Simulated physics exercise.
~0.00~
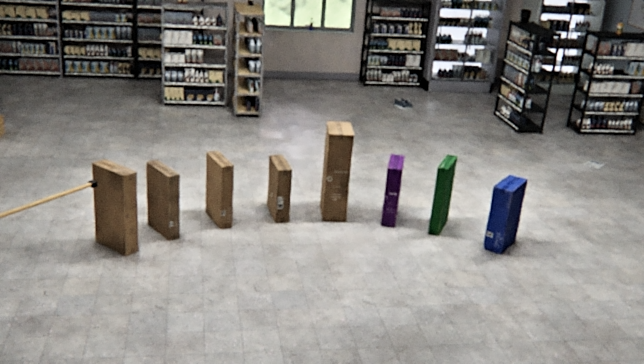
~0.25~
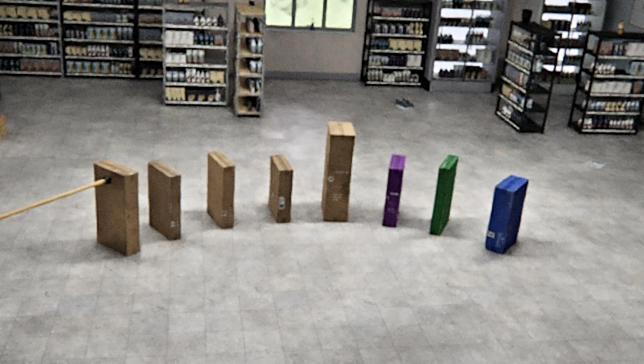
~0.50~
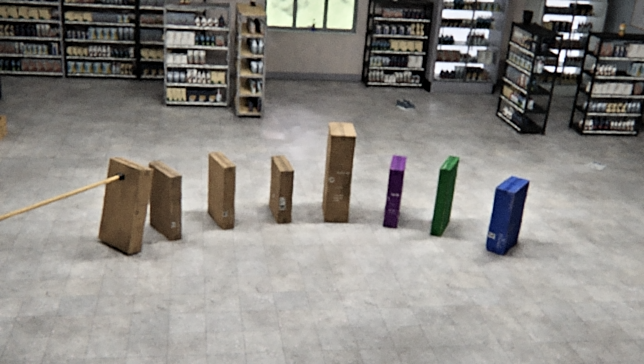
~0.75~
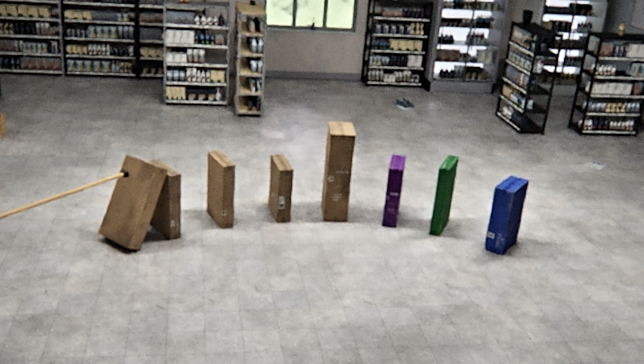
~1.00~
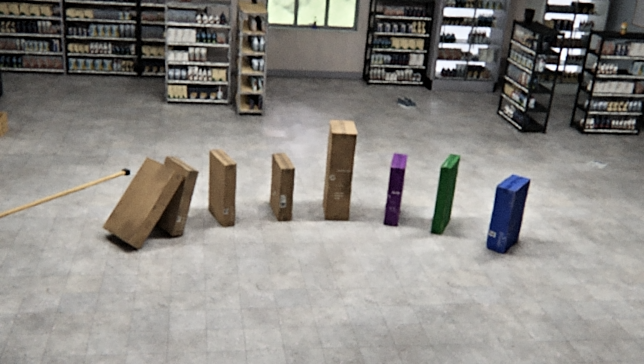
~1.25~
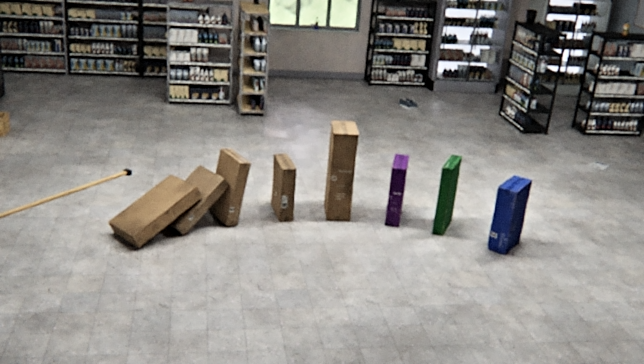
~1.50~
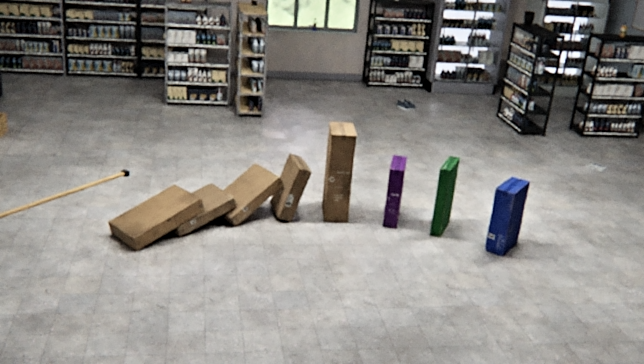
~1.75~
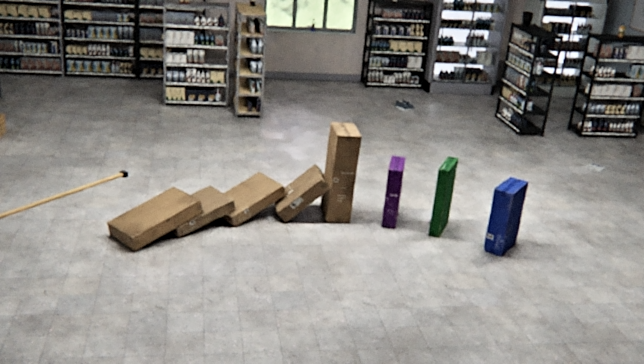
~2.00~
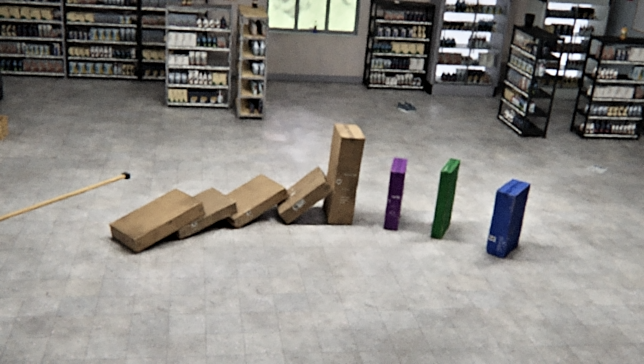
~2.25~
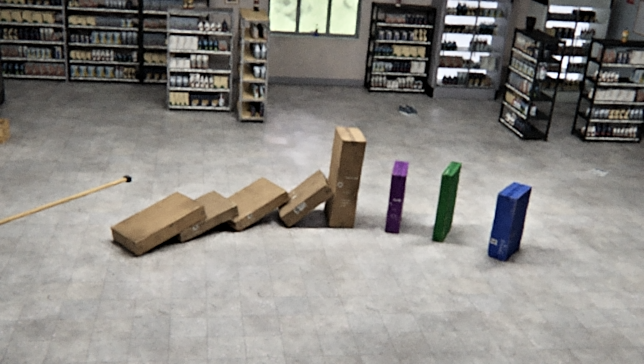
A pole pushes the leftmost of eight upright cartons on a grey floor, toppling it rightward, and the next three brown cartons fall in turn. The last comes to rest against the tallest carton, which stays standing with the purple, green and blue ones.
